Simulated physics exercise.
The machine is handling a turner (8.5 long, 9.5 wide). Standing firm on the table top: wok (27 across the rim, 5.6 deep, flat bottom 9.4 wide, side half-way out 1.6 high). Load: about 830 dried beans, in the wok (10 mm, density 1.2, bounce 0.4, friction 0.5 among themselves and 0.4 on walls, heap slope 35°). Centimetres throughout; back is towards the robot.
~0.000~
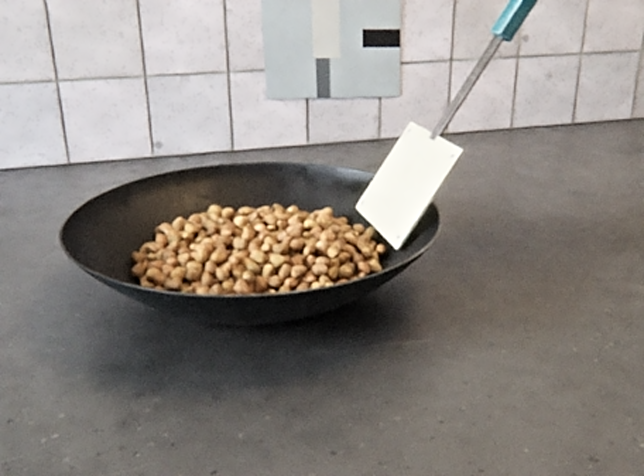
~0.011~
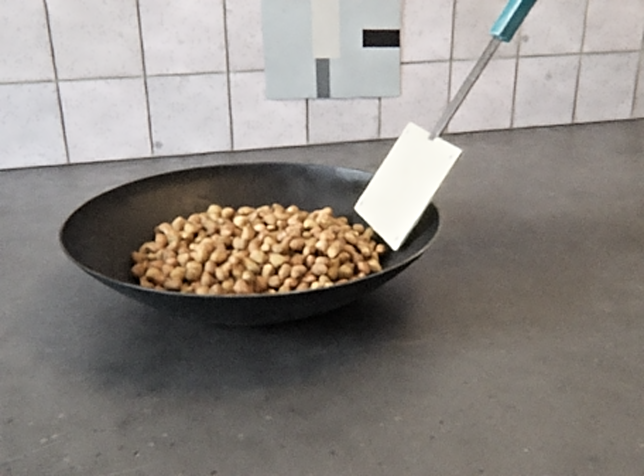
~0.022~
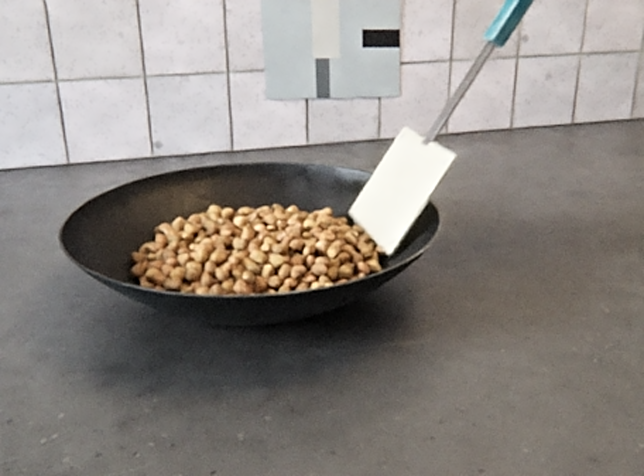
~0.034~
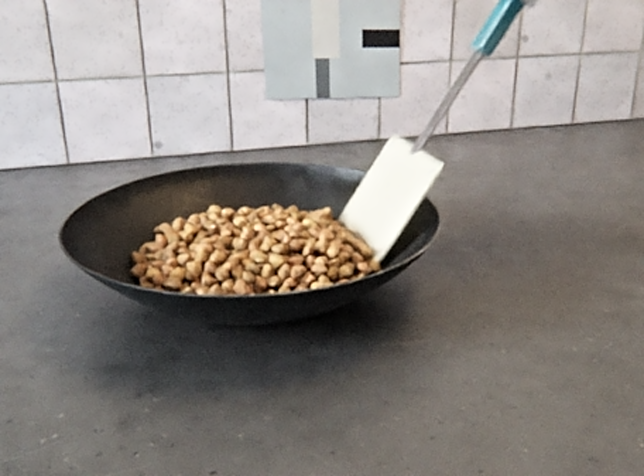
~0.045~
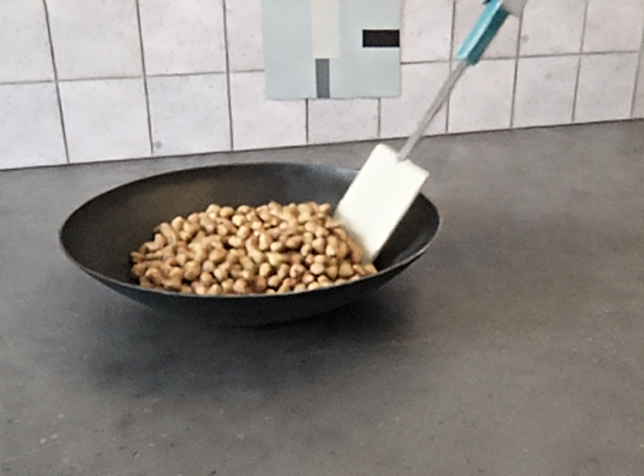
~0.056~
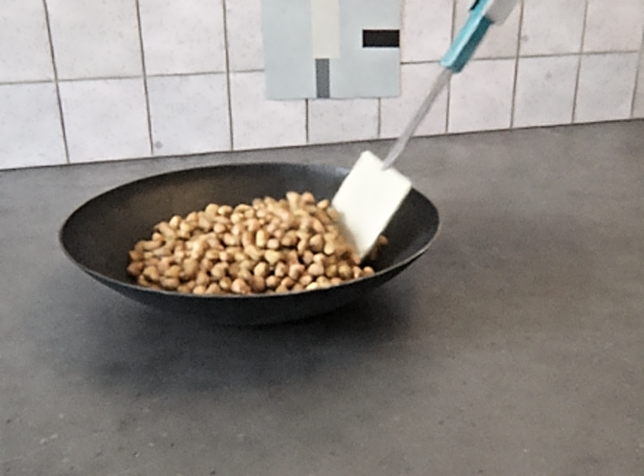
On a grey table top before a tiled wall, a white turner with a teal handle rests against the right inside of a black wok of beans, then slides slowly left, pushing into the heap and nudging some beans upward.
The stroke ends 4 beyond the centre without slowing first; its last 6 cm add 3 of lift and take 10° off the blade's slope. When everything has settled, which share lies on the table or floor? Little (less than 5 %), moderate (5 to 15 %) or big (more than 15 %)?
A moderate share, 5 to 15 %, ends on the table or floor.
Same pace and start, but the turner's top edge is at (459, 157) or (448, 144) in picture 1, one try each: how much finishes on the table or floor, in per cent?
About 10 and 10 per cent.
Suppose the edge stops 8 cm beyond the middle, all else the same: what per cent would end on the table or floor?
Then about 45 per cent.
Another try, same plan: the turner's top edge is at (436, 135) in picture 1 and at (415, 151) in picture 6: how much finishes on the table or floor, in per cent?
Some 0 per cent.
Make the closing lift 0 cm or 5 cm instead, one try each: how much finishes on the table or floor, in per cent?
About 10 and 15 per cent.
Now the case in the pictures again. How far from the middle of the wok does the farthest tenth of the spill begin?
Some 30 cm.
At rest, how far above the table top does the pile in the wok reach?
About 7.0 cm.
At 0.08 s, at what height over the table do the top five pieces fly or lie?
Some 7 cm.
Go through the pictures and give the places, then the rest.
Turner top edge at (436, 135), sloping 56°; upper third of the load around (261, 244), from x 135 to 380, top at y 210; 828 in the wok, in the first frame.
Turner top edge at (435, 136), sloping 56°; upper third of the load around (261, 244), from x 135 to 380, top at y 210, in the second frame.
Turner top edge at (429, 140), sloping 56°; upper third of the load around (261, 244), from x 135 to 380, top at y 210, in the third frame.
Turner top edge at (417, 149), sloping 56°; upper third of the load around (260, 245), from x 135 to 380, top at y 210, in the fourth frame.
Turner top edge at (402, 159), sloping 56°; upper third of the load around (261, 243), from x 135 to 380, top at y 210, in the fifth frame.
Turner top edge at (387, 167), sloping 56°; upper third of the load around (260, 239), from x 135 to 380, top at y 200; 828 in the wok, in the sixth frame.
By 0.08 s, sloping 56°, highest piece 7 above the table; 828 in the wok.
By 0.11 s, sloping 52°, highest piece 8 above the table; 828 in the wok.
By 0.32 s, sloping 46°, highest piece 8 above the table; 744 in the wok, 47 on the table or floor, 37 on the blade or in flight.
By 1.38 s, sloping 46°, highest piece 7 above the table; 740 in the wok, 88 on the table or floor.
Final count, 740 in the wok, 88 on the table or floor. That is 11 % on the table or floor.
